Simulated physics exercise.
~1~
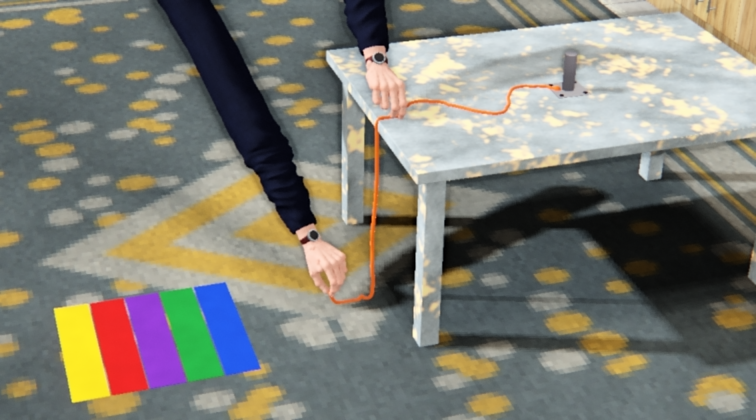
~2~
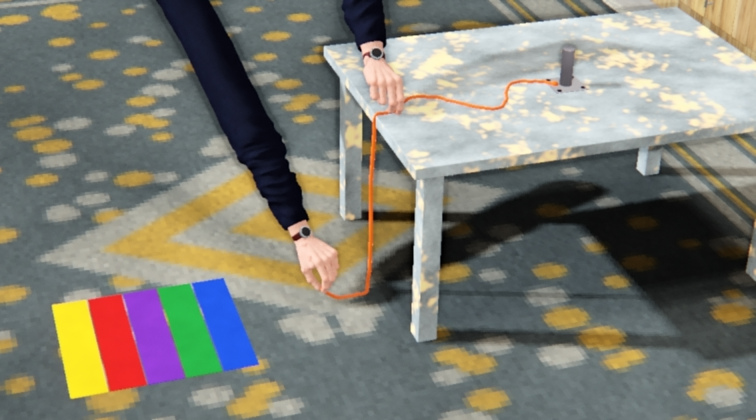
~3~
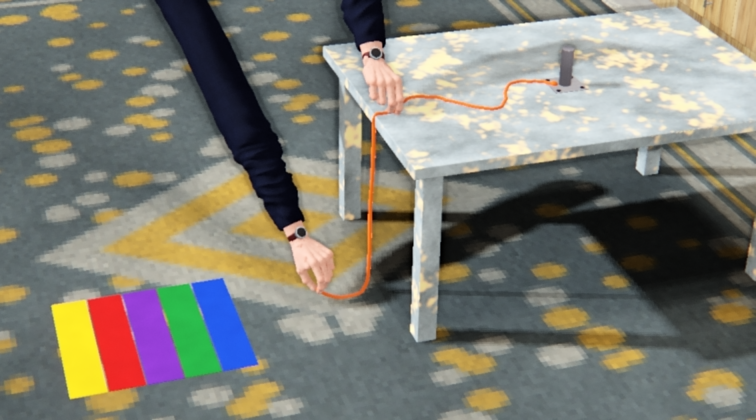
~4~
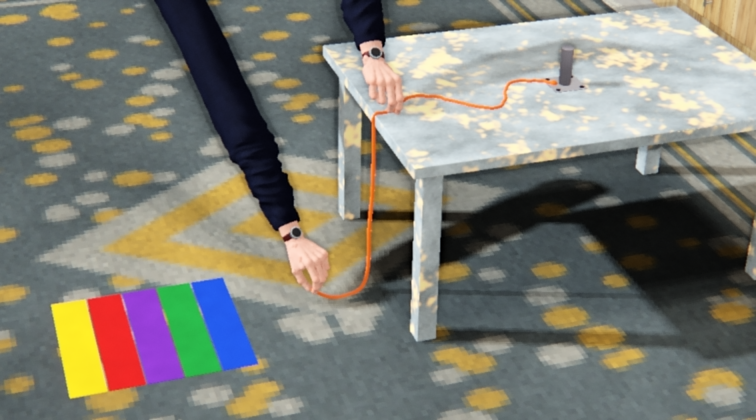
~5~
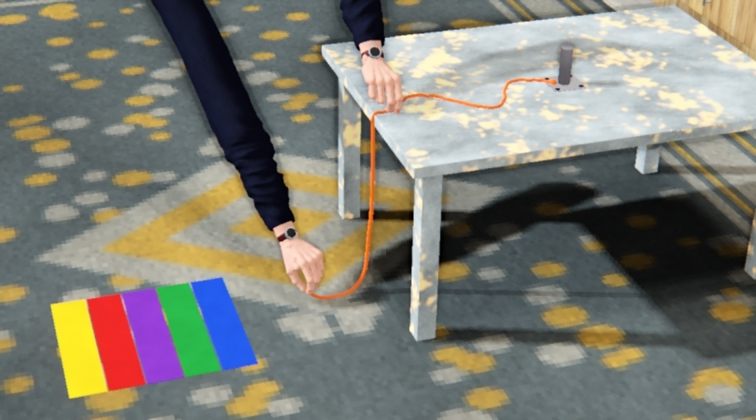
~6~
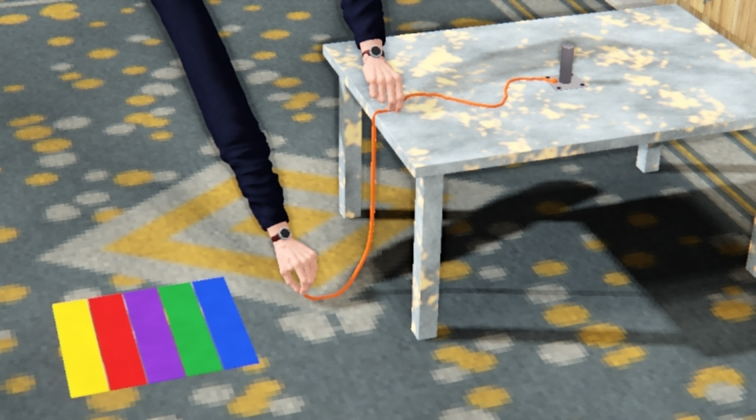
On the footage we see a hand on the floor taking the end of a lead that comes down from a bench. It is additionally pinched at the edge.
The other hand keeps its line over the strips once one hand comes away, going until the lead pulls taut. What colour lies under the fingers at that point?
Red.
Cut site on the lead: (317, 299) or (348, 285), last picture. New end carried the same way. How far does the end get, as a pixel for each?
Estimated pixels: (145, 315) then (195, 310).
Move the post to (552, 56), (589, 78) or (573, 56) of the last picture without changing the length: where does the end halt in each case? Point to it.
Try by try: (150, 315), (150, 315) and (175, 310).
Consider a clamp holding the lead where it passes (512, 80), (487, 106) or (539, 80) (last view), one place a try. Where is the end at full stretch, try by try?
About (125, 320), (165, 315) and (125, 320).
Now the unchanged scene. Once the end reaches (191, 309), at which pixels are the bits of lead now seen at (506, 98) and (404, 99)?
They end up close to (475, 97) and (370, 133).
A little later, end near (191, 309); over green.
Next, end near (143, 317); over purple.
When it is tight, end near (116, 322); over red. It halts on the red strip.
